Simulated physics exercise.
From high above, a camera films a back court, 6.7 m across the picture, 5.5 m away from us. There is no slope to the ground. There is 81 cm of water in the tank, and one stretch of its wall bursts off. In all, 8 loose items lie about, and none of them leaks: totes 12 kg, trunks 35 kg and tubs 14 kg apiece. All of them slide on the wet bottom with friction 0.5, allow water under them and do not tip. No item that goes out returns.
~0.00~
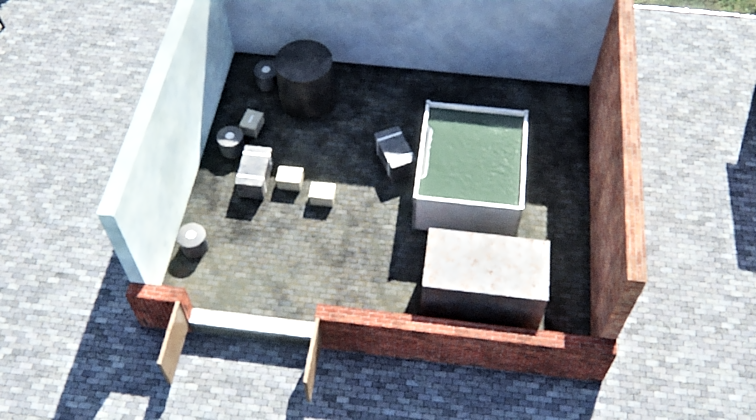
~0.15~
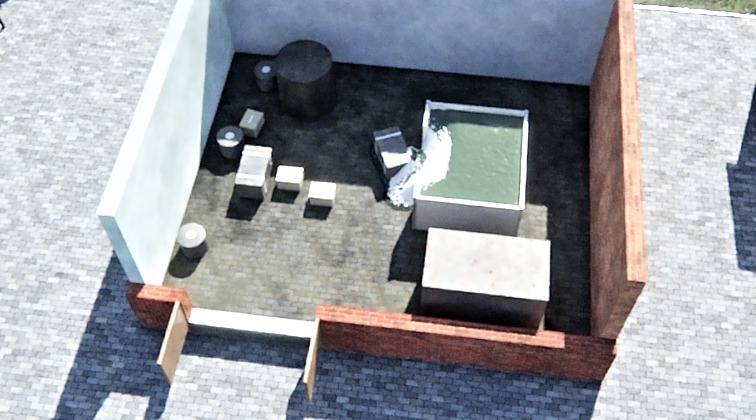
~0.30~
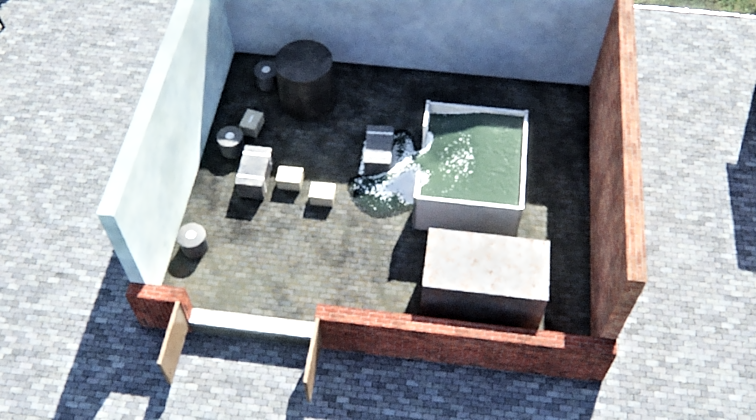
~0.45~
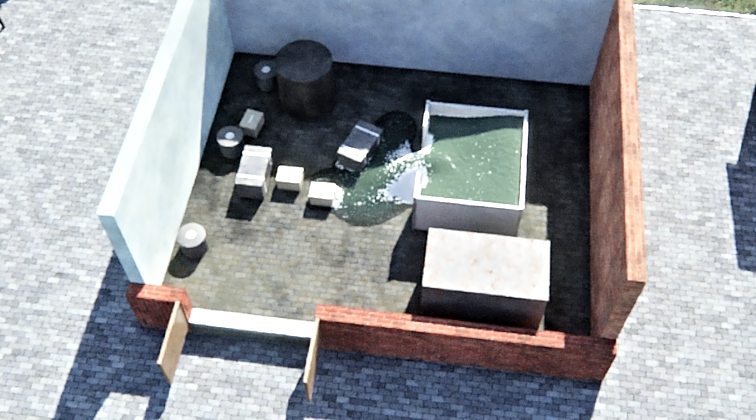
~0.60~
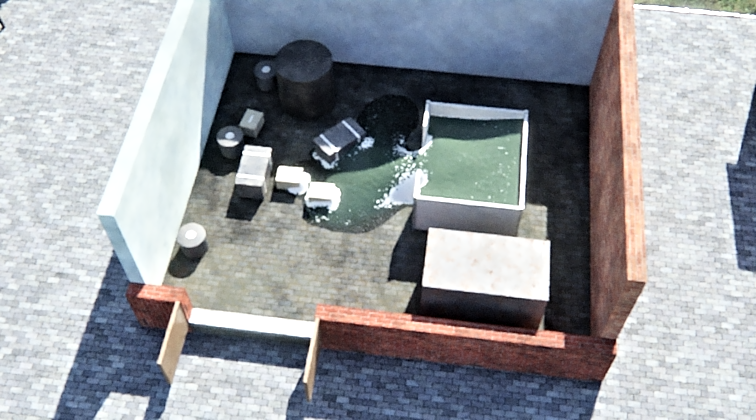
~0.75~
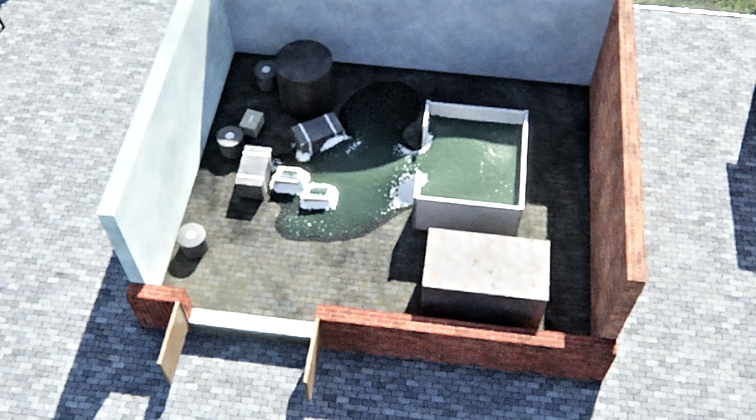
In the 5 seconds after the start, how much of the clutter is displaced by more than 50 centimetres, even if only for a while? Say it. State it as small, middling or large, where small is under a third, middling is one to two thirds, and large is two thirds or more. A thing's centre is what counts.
Large.
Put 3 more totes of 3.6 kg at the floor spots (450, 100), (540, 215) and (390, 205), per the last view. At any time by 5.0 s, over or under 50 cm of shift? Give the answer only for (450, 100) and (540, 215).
Well, in turn they are below that and below that.
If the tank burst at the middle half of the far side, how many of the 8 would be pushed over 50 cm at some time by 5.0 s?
That gives 1 of them.
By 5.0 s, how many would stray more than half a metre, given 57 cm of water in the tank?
With that change, 8 of them.
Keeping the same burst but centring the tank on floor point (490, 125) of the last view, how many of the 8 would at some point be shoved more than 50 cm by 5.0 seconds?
The count would be 7.
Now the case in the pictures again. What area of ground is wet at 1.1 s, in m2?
That flooded area is roughly 13 m2.
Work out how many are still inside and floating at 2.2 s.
6.
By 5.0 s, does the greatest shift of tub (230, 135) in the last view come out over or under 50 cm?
Verdict: Not exceeding.
After 1.1 s 2 of 8 are over 50 cm from their spots; 1 afloat.
After 2.2 s 6 of 8 are over 50 cm from their spots; 6 afloat.
After 3.5 s 7 of 8 are over 50 cm from their spots; 6 afloat.
After 5.0 s 7 of 8 are over 50 cm from their spots, and 7 have been at some point; 3 afloat.
